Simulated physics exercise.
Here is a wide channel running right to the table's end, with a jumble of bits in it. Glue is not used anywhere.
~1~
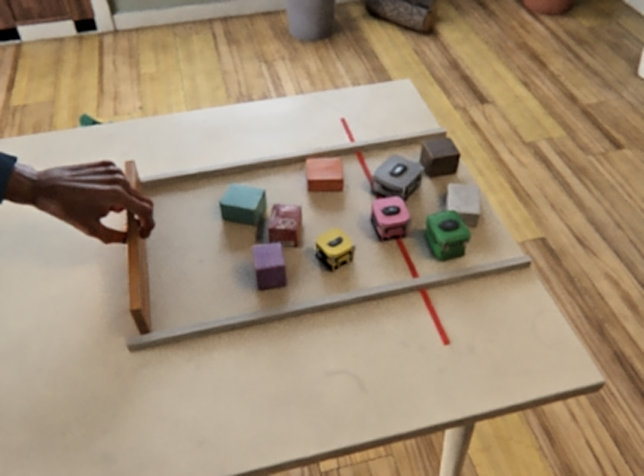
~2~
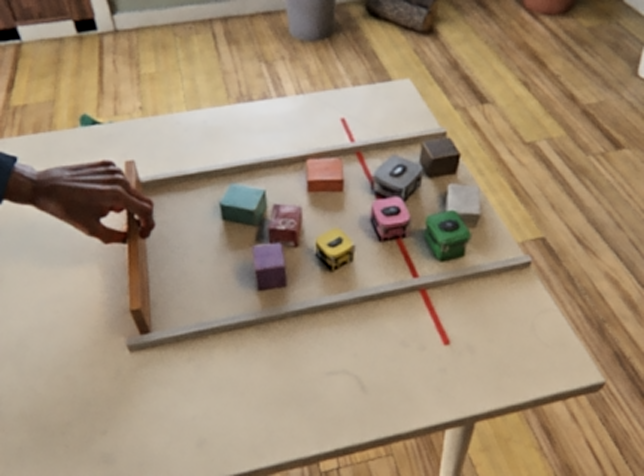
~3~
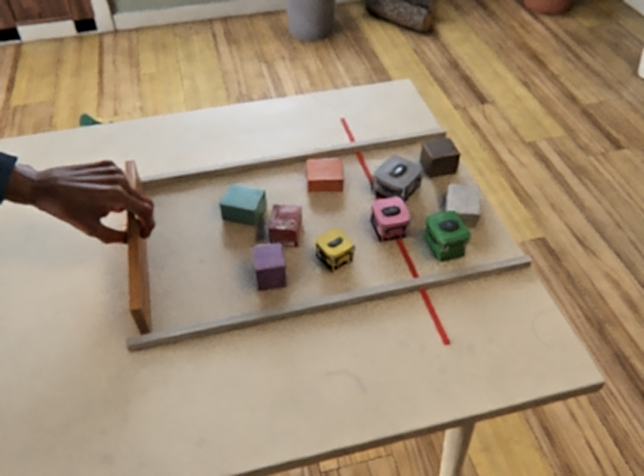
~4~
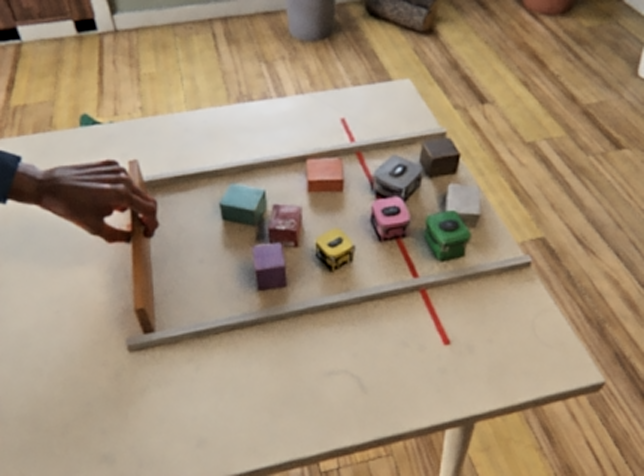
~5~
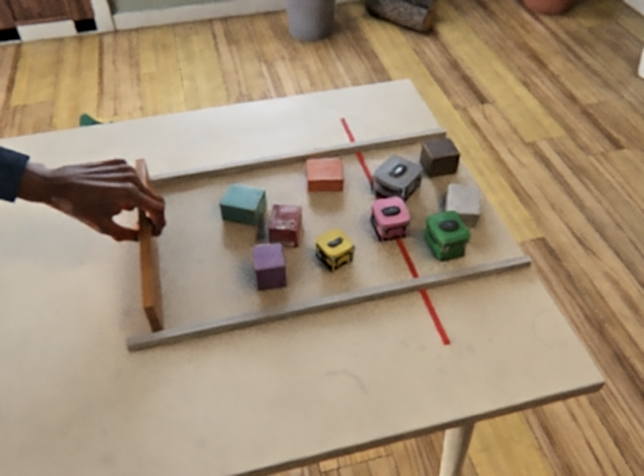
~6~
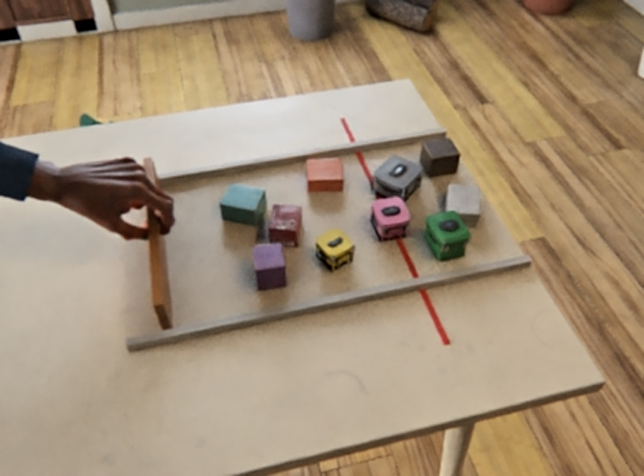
On a tabletop channel, a hand slides an upright board slightly right toward scattered coloured blocks.
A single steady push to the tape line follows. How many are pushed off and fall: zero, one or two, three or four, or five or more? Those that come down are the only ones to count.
Drops: None.
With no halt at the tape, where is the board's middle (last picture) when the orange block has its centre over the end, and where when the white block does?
Estimated middle: (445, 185), and (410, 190) for the other.
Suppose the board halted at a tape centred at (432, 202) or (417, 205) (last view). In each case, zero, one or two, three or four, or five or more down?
In turn: Either three or four, then one or two.
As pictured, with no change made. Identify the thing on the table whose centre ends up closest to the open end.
It's the black block that is foremost.
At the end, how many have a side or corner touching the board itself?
Contact count: 3.
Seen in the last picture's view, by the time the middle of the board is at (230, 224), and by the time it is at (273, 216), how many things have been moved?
Tally: First 1; then 3.
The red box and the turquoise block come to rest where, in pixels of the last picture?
Same order as the question: First (399, 201), second (390, 173).
Soon after, none off yet; black block at rest near (440, 158); white block at rest near (463, 205); green case at rest near (446, 235).
At rest, the number that fall off is zero.
